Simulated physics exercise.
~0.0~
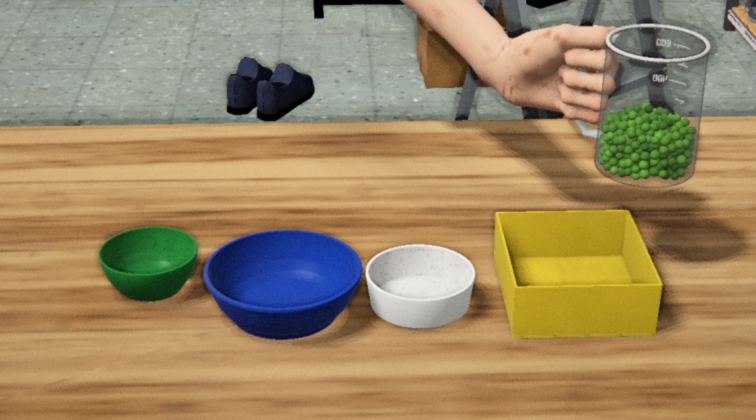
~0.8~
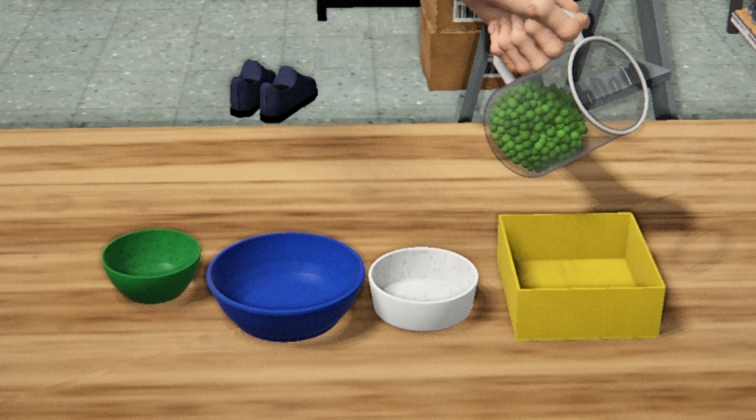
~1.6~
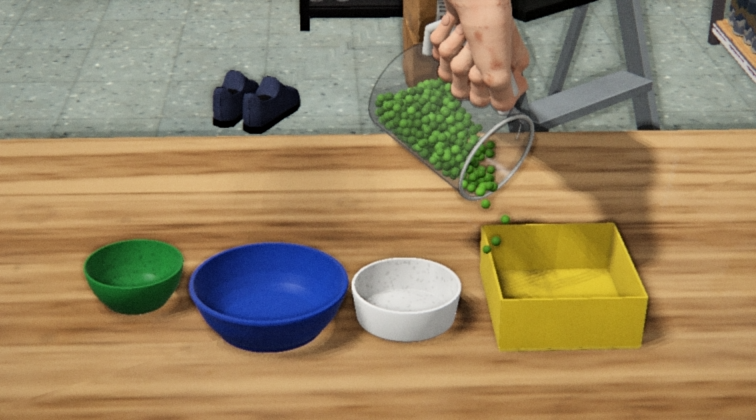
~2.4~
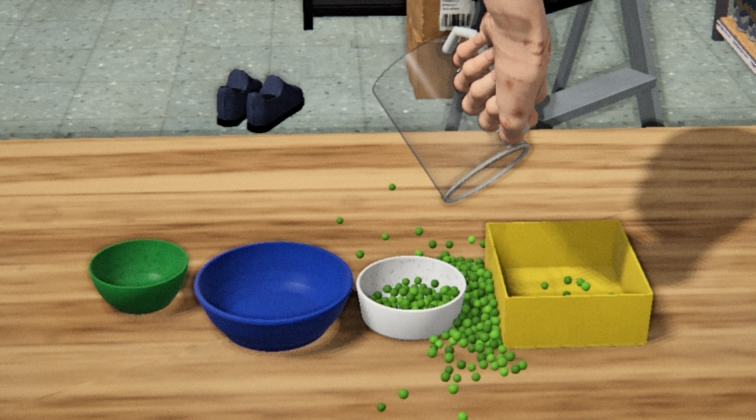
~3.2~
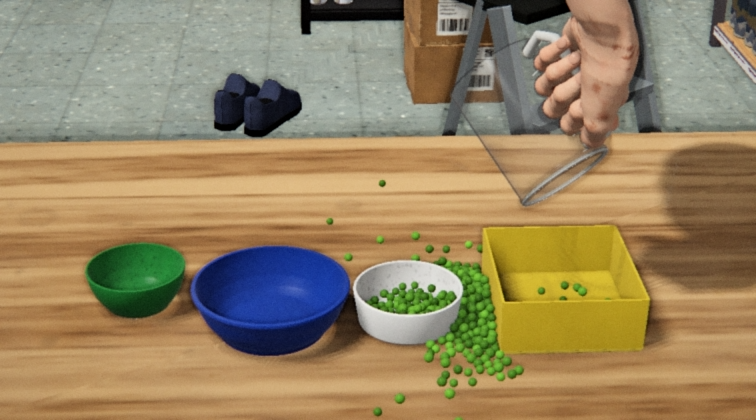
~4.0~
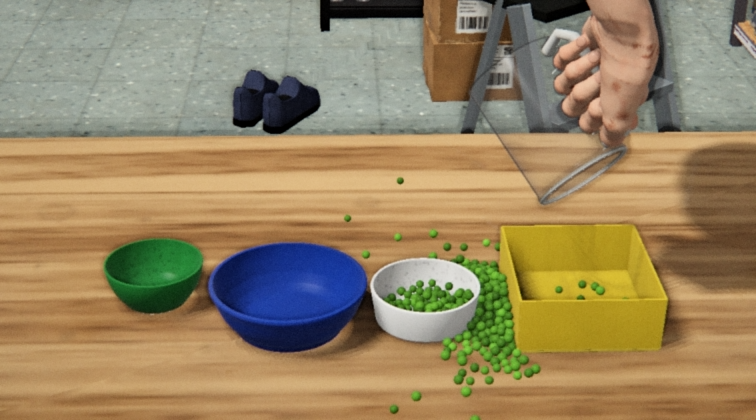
A hand holds a clear jug of green peas above the right side of a wooden table, where a green bowl, a blue bowl, a white dish and a square yellow tin stand in a row. The jug moves left while tipping over, and peas begin to spill from its rim near the tin. It turns further until it is empty, its load dropping between the dish and the tin. The hand then carries the tilted, empty jug back to the right. Most peas lie heaped and scattered on the table, with some in the white dish, a few in the yellow tin, and none in either bowl.
